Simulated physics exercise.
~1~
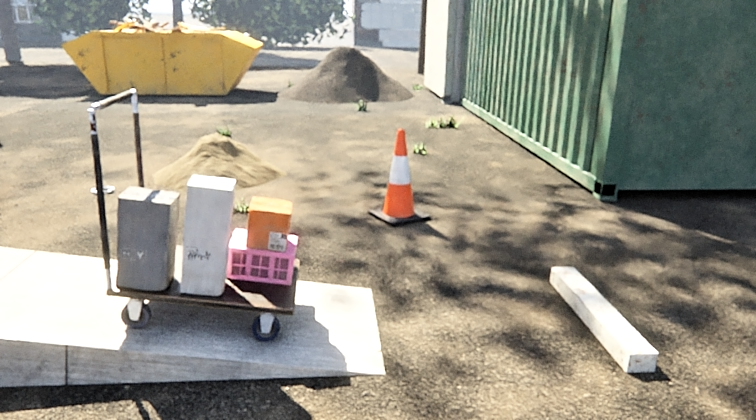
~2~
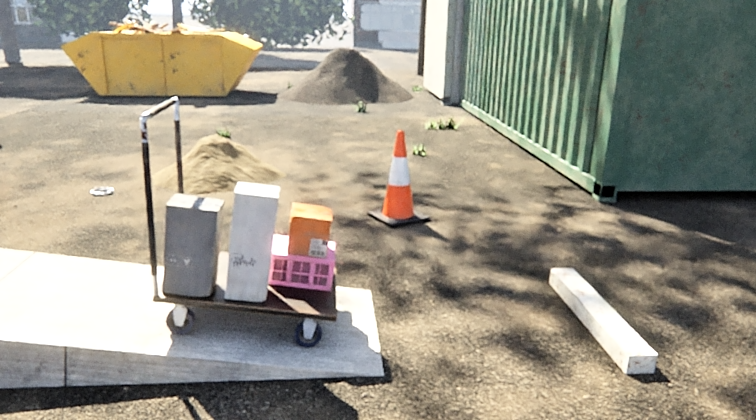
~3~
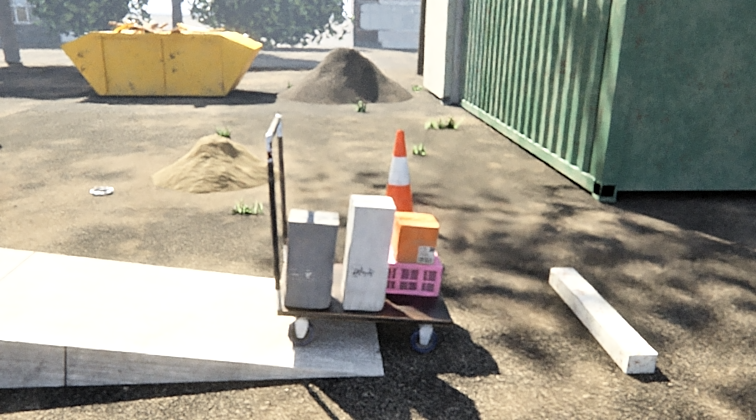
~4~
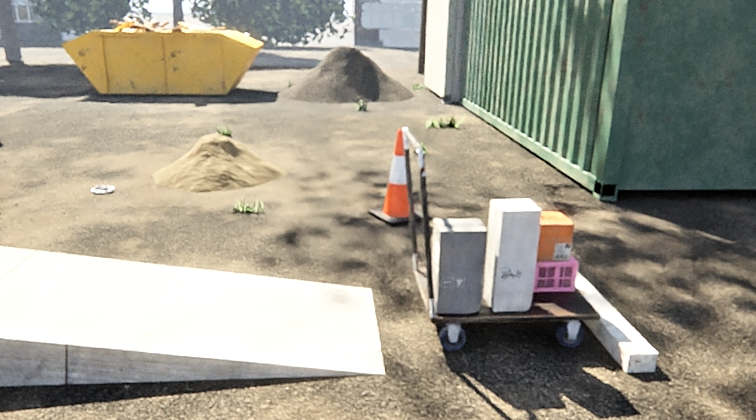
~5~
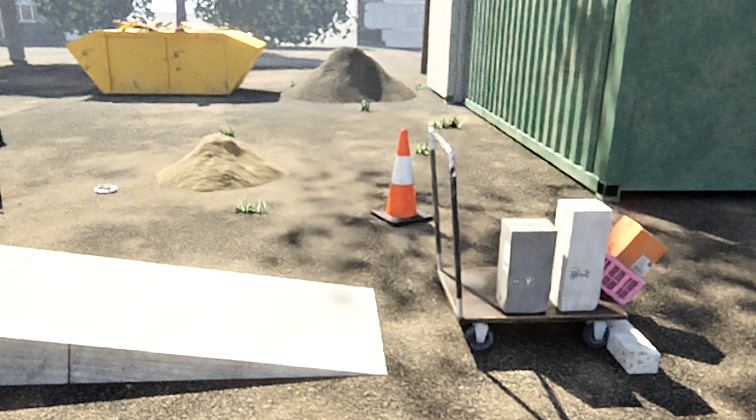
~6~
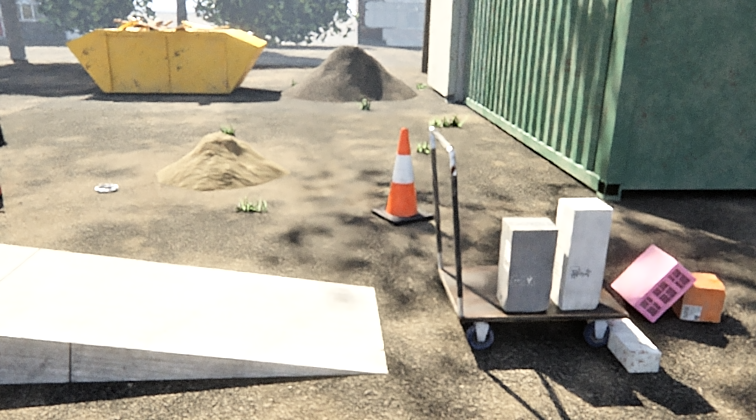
The clip opens on a trolley carrying a grey box, a white box and a pink crate with an orange parcel on top, rolling right down a pale ramp in a yard. It leaves the foot of the ramp and crosses the flat ground, passing in front of a traffic cone. The trolley then reaches a long white kerb and stops against it. The pink crate and orange parcel pitch together over the front edge and tumble to the ground beyond. The crate ends tipped over beside the parcel, while the grey and white boxes remain upright on the deck.
